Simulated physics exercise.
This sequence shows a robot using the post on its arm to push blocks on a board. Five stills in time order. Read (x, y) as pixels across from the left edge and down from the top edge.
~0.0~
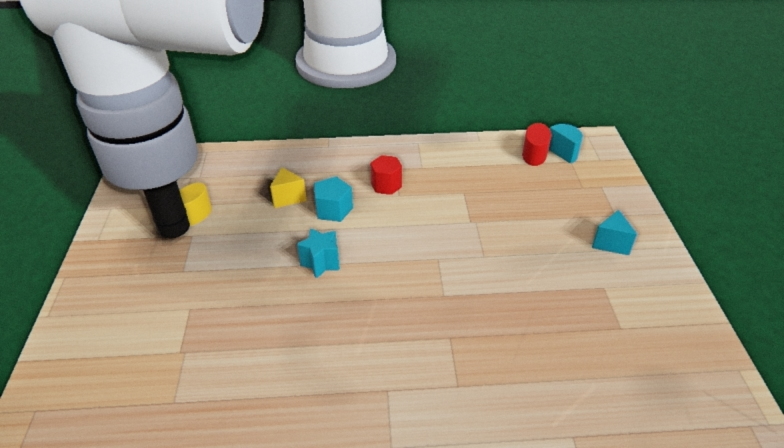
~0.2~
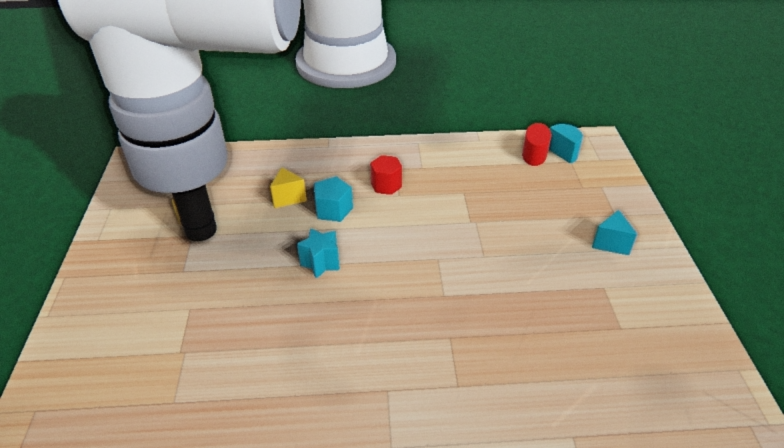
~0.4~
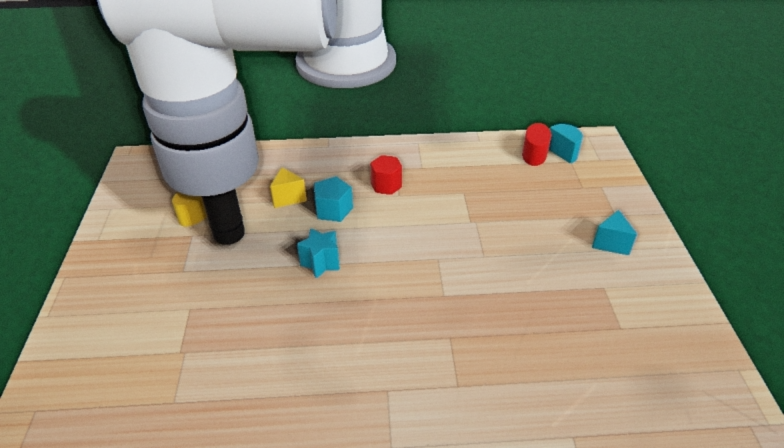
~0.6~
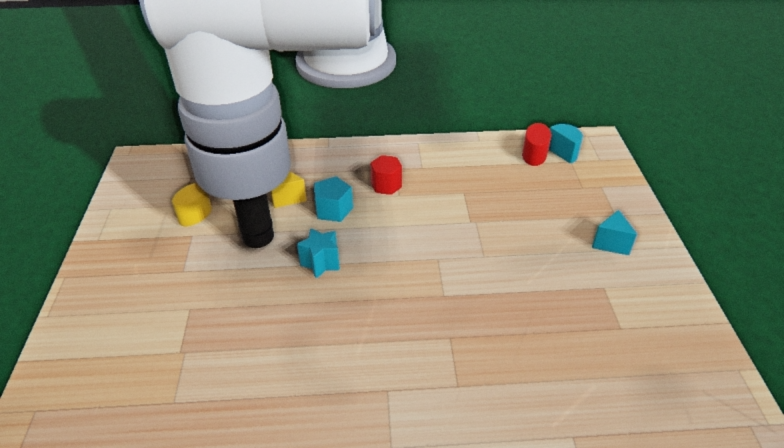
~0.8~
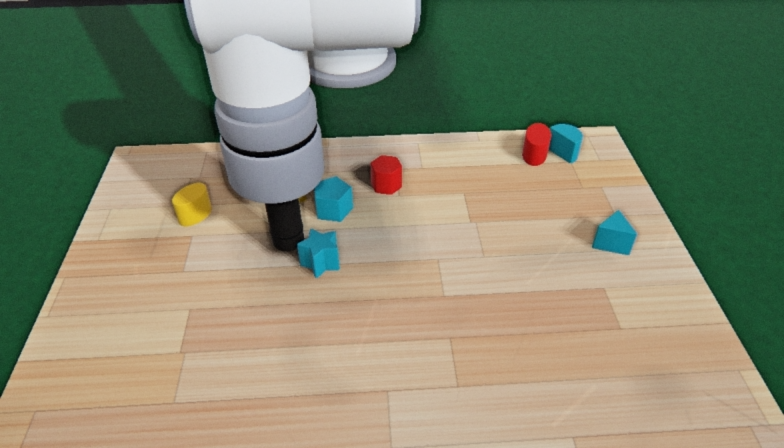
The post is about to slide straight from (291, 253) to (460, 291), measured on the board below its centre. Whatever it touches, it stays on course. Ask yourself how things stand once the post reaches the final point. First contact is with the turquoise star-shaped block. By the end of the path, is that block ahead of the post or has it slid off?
The post still has the turquoise star-shaped block in front of it when the path ends.
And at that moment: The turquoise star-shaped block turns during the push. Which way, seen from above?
I'd predict that, seen from above, the turquoise star-shaped block rotates clockwise.
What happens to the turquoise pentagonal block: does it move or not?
Here's my answer: The turquoise pentagonal block remains in position.
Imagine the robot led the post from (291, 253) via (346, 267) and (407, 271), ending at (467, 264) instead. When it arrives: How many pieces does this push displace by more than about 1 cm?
The push moves one block more than 1 cm.
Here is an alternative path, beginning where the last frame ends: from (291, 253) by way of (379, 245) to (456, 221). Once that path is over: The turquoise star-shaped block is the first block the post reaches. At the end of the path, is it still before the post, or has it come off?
It slides aside on the way.
The first path, step by step. One third of the way, post (343, 255); turquoise star-shaped block (369, 254).
Two thirds of the way, post (401, 268); turquoise star-shaped block (428, 269).
At the end, post (461, 281); turquoise star-shaped block (486, 288), turned 25° clockwise; turquoise pentagonal block not moved.
